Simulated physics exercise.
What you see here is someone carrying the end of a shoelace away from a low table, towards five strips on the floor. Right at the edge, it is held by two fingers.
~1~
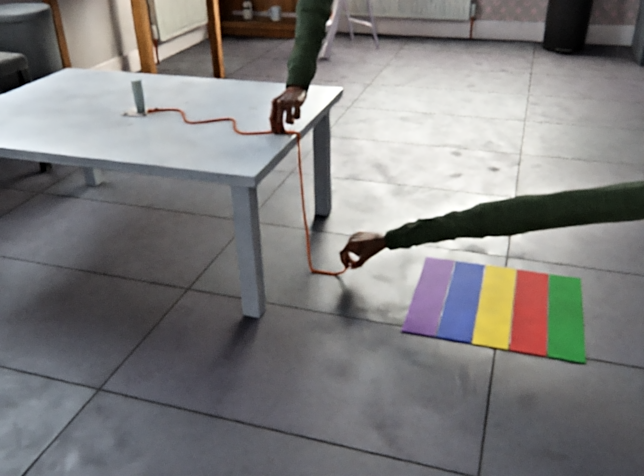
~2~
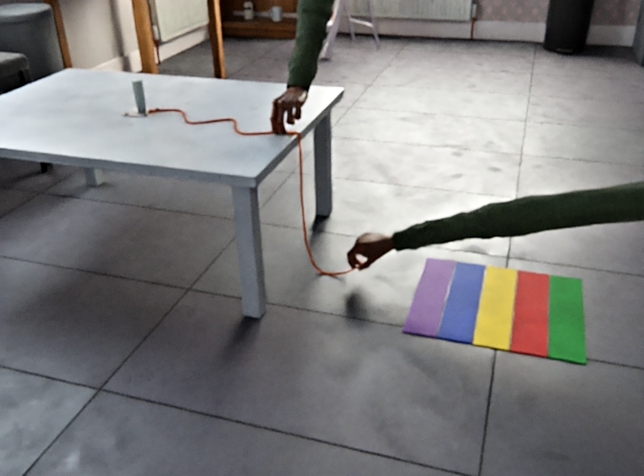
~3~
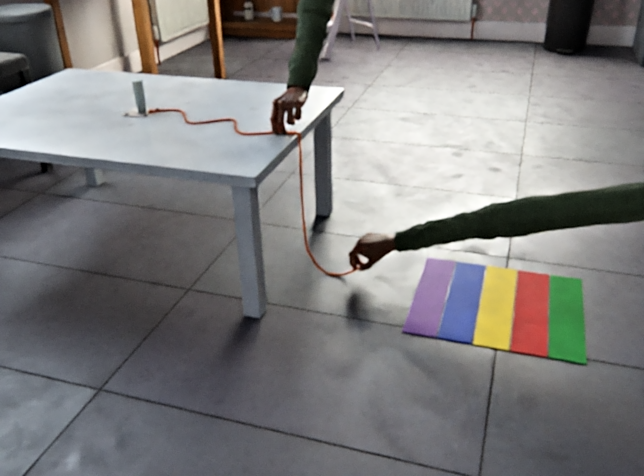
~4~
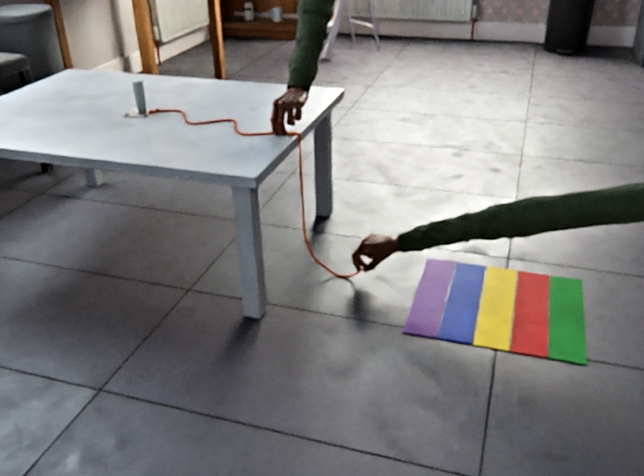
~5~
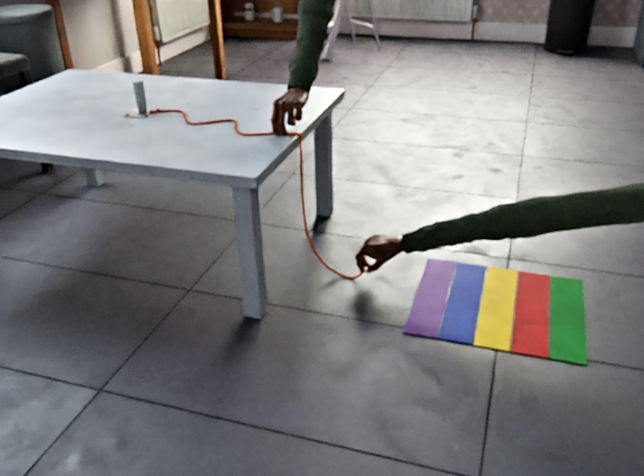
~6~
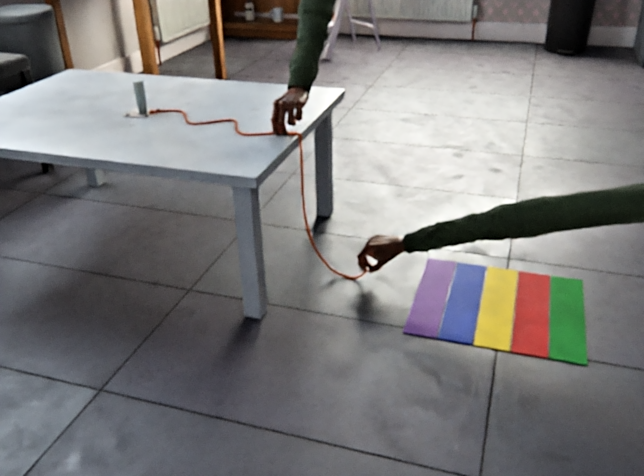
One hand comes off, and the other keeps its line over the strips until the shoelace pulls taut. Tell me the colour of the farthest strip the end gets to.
The farthest it gets is yellow.
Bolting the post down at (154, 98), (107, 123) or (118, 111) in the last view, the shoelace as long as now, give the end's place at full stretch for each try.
It works out at around (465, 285), (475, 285) and (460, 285) for the three tries.
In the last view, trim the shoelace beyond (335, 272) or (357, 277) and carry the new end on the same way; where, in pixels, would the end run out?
Roughly (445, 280), then roughly (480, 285).
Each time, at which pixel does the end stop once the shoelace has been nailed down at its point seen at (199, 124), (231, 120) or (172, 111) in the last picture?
The places are (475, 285), (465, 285) and (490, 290).
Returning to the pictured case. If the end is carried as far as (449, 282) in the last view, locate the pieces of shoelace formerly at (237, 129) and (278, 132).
Around (276, 130) and around (306, 160).
Soon after, end near (449, 282); over purple.
Then, end near (480, 287); over blue.
At full stretch, end near (499, 290); over yellow. Over yellow.
